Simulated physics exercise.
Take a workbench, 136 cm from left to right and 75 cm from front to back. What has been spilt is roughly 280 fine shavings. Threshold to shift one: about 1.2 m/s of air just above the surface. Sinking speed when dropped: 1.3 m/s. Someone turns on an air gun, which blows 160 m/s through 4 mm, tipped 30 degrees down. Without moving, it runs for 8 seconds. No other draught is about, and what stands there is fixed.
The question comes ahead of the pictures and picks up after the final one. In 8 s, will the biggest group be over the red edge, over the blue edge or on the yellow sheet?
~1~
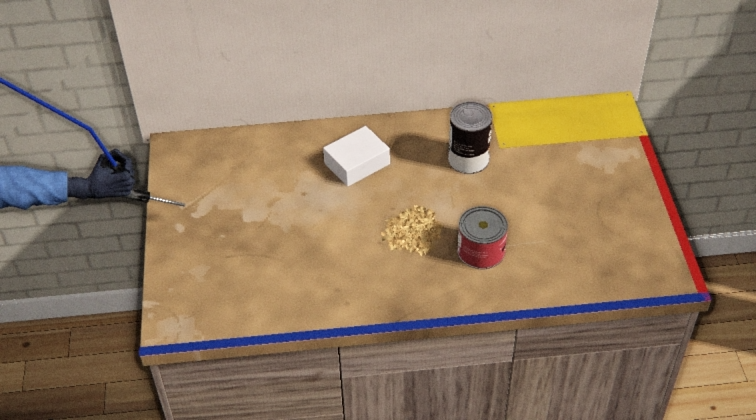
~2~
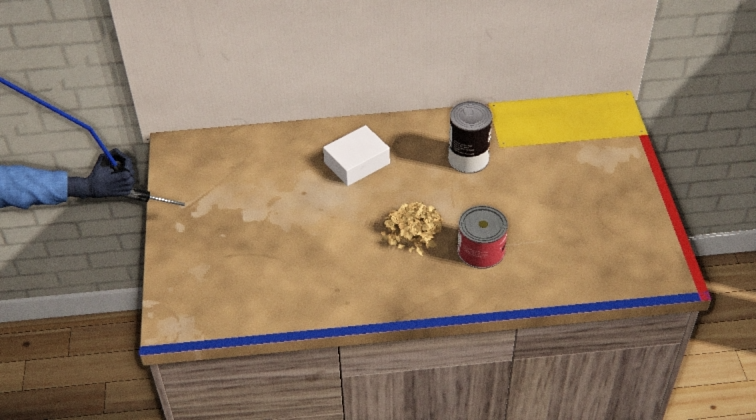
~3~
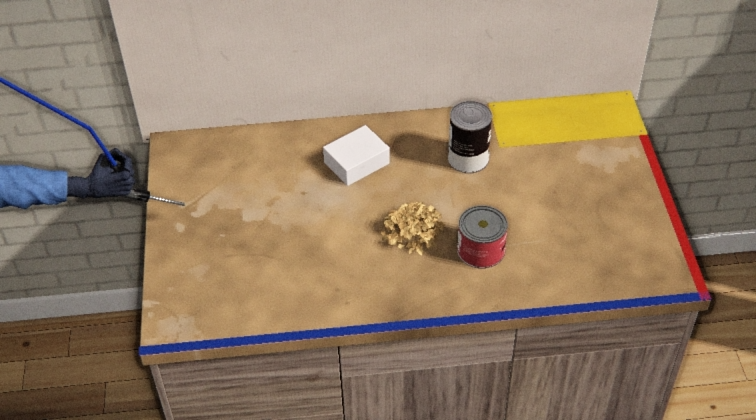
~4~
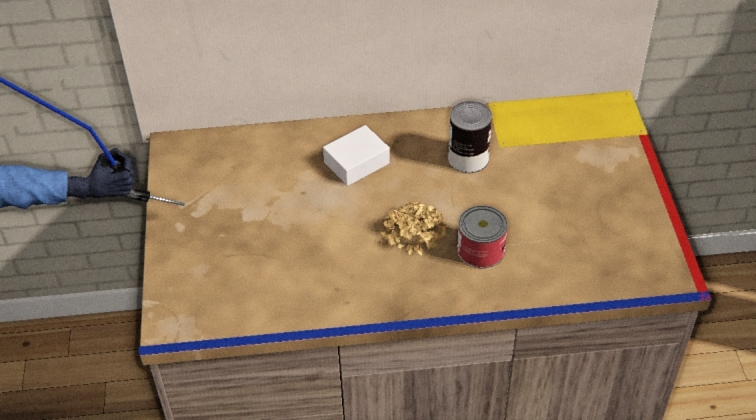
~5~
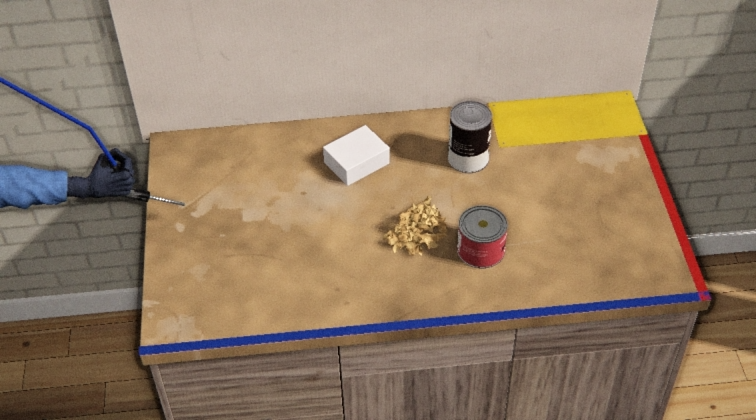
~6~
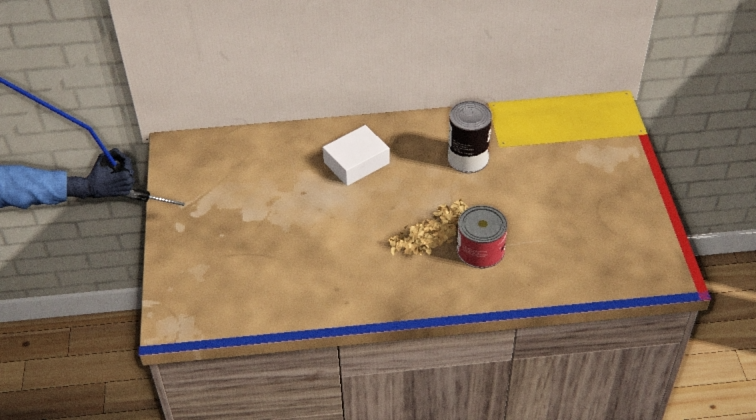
The biggest group is at the red one.
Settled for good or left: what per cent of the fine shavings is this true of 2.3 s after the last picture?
Near 90 %.
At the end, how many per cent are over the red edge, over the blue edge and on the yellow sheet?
I'd put it at around 50 % for red, 30 % for blue and 0 % for yellow.
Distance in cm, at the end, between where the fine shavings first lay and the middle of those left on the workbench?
About 55 centimetres.
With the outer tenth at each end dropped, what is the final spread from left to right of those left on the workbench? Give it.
Around 20 cm.
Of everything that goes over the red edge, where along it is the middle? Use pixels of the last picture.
Close to pixel (682, 226).
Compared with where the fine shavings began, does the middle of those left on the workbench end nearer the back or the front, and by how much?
Forward, by about 15 cm.
Then, 1.4 s after the last picture, 18 % are on the move or not yet settled, 0 % are on the yellow sheet, 27 % over the blue edge and 48 % over the red edge; the middle of those still in play is near (641, 255).
Then, 2.3 s after the last picture, 13 % are on the move or not yet settled, 0 % are on the yellow sheet, 29 % over the blue edge and 49 % over the red edge; the middle of those still in play is near (646, 260).
Then, 4.2 s after the last picture, 9 % are on the move or not yet settled, 0 % are on the yellow sheet, 29 % over the blue edge and 51 % over the red edge; the middle of those still in play is near (644, 260).
Then, 7.8 s after the last picture, at the end, 0 % are on the yellow sheet, 29 % over the blue edge and 51 % over the red edge; the middle of those still in play is near (644, 260).
